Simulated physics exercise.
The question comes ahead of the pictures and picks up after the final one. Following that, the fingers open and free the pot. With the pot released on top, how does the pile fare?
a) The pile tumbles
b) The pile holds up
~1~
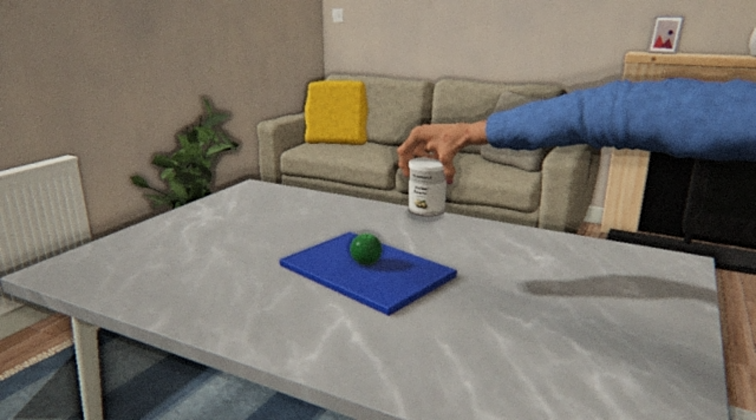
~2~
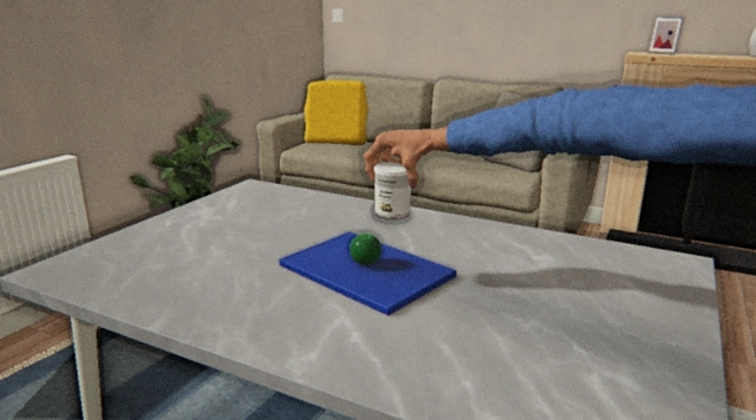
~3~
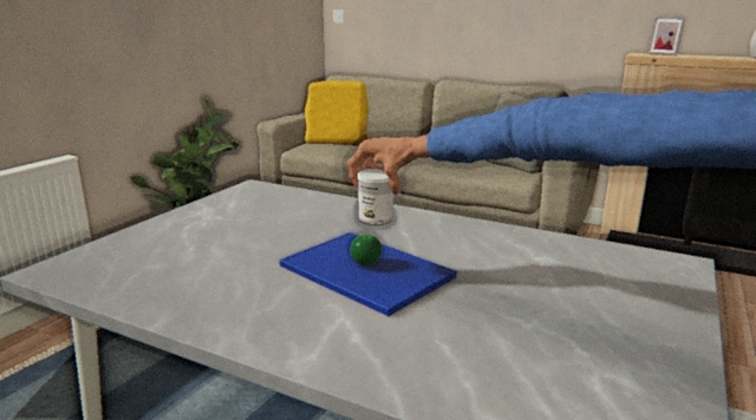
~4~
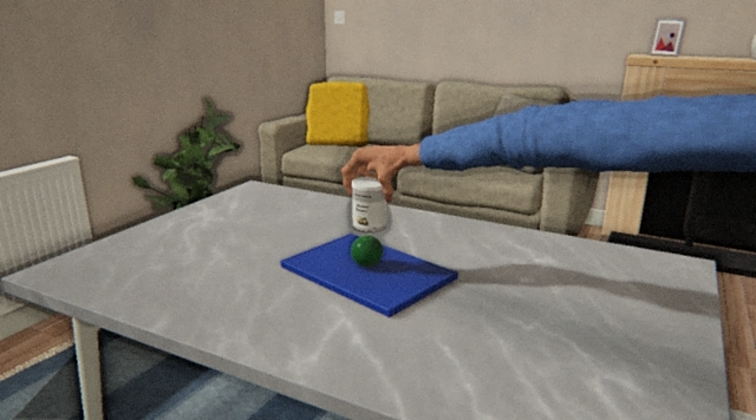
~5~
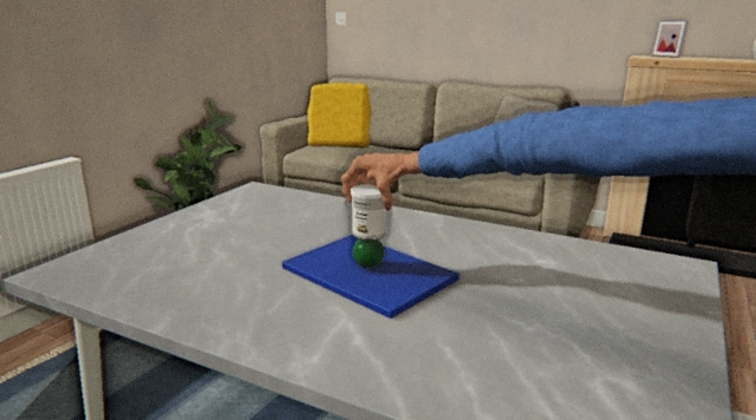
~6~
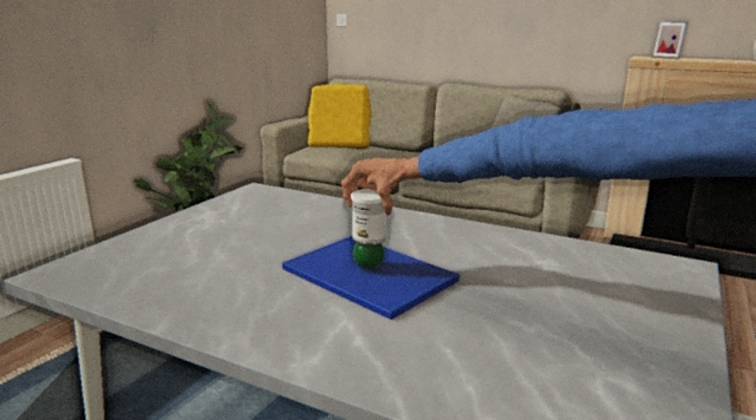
a, the pile tumbles.
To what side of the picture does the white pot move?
It heads rightwards.
Then, 0.60 s past the last view, white pot rocked 27° from its first pose near (382, 221).
Then, 0.70 s past the last view, white pot rocked 47° from its first pose near (395, 232).
Then, 0.80 s past the last view, white pot now fallen.
Then, 0.90 s past the last view, things are still on the move.
Finally, fallen, white pot; the other 2 still in place. Final places as the last picture's camera would see them, white pot near (437, 267). The pile loses its balance.
